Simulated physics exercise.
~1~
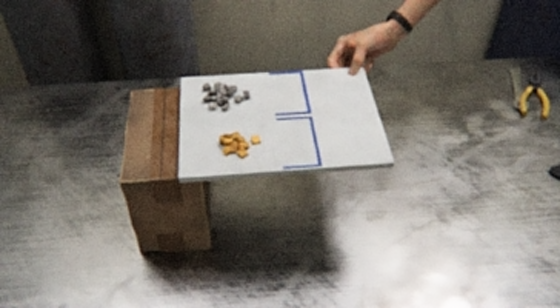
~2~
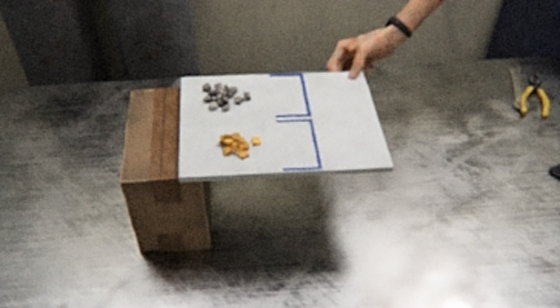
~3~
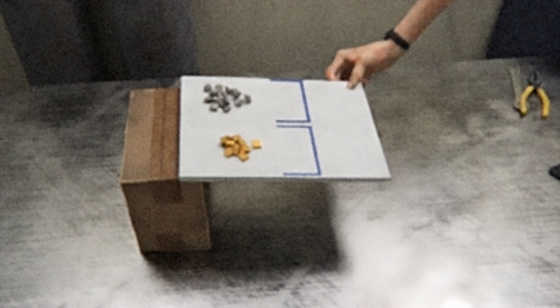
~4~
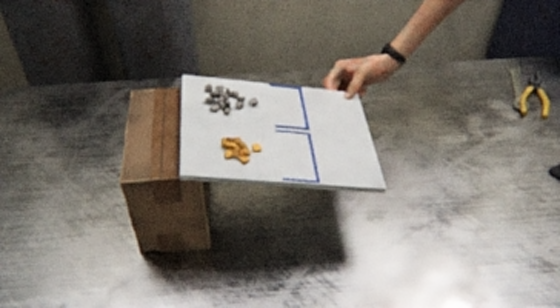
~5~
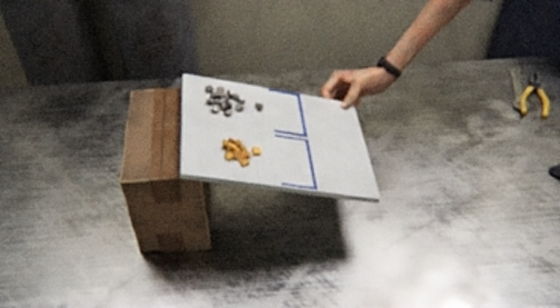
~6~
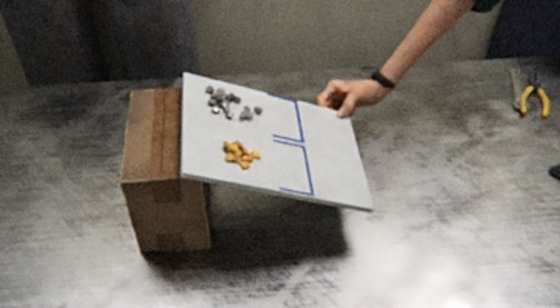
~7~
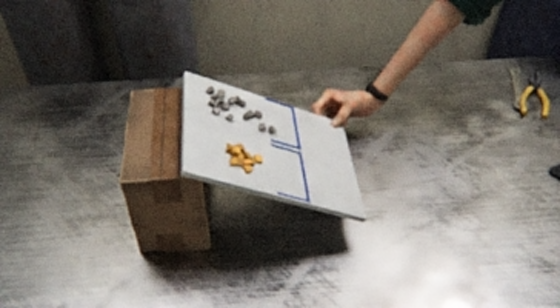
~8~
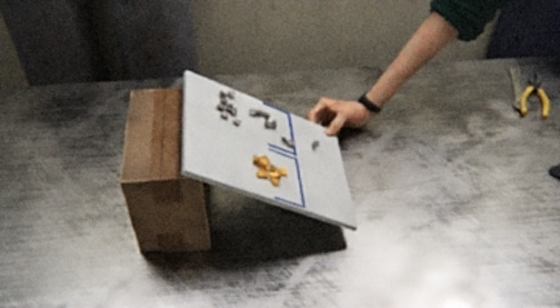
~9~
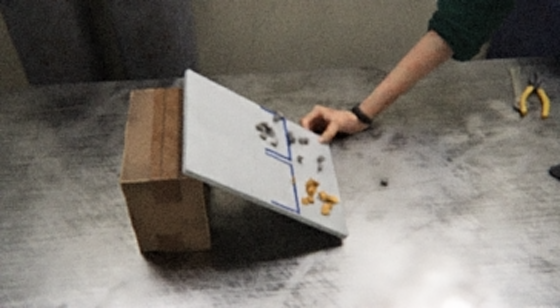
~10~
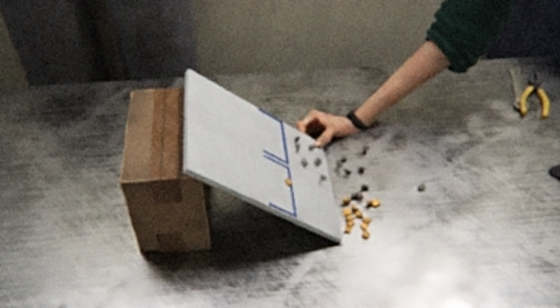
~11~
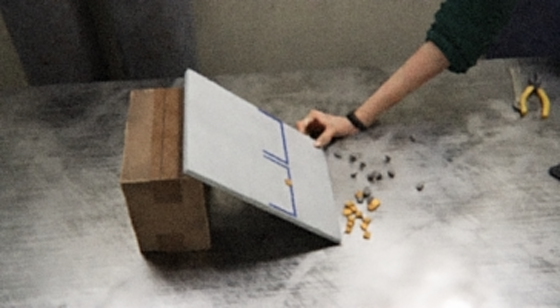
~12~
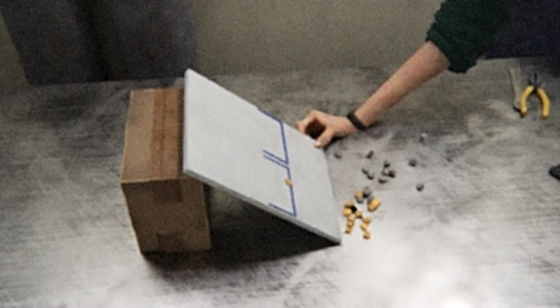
Grey tabletop, hand lowering white board's right end, grey and orange pieces sliding past blue strips and spilling off, one orange staying.
